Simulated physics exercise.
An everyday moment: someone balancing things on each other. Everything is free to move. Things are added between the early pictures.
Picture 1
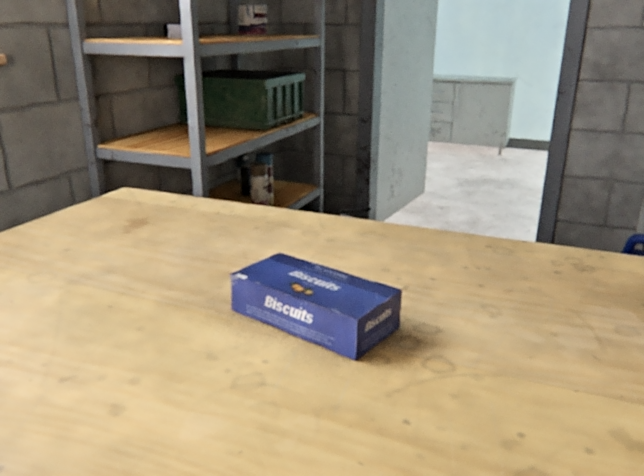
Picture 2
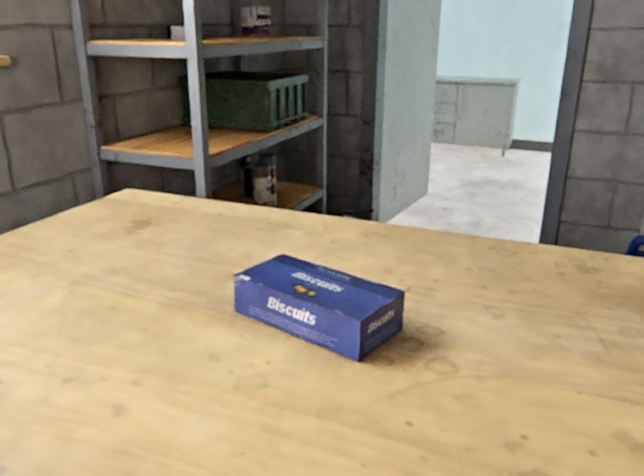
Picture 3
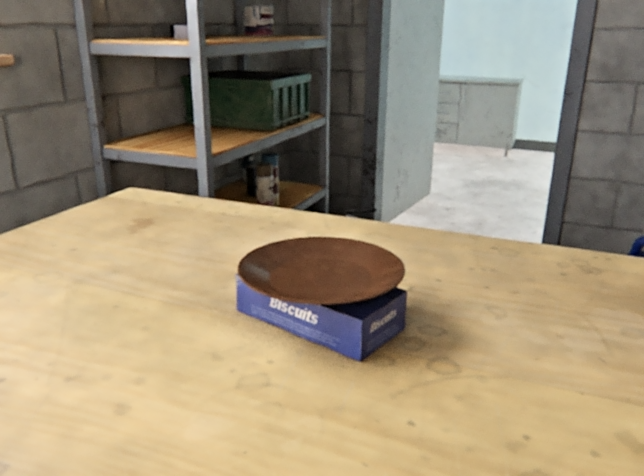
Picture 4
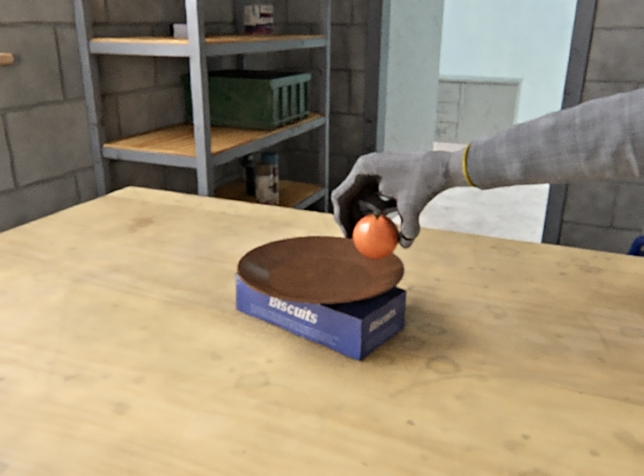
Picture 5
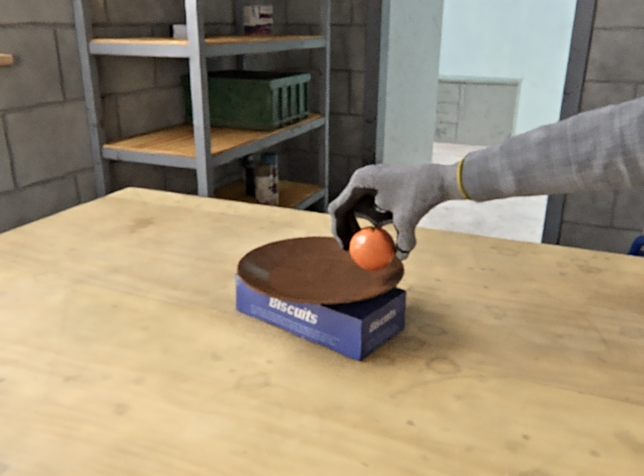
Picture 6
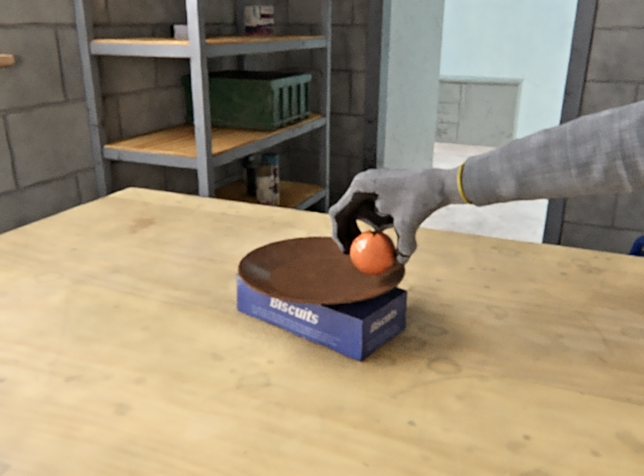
At first, a blue biscuit packet lies alone on a wooden table, and then a round brown board appears on top of it. A gloved hand reaches in from the right with an orange tomato, lowers it onto the right side of the board and stays there, barely moving.
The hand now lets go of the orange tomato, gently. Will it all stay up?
Here the pile keeps its balance.
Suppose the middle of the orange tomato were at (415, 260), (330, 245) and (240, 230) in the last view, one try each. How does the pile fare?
First, it gives way; second, it keeps its balance; third, it loses its balance.
Then, 1.10 s later than the last frame, all is still.
Then, 2.10 s later than the last frame, orange tomato resting near (374, 252).
When it is over, all 3 as before. End places, in pixels of the last picture, orange tomato near (374, 252). The pile stays up.
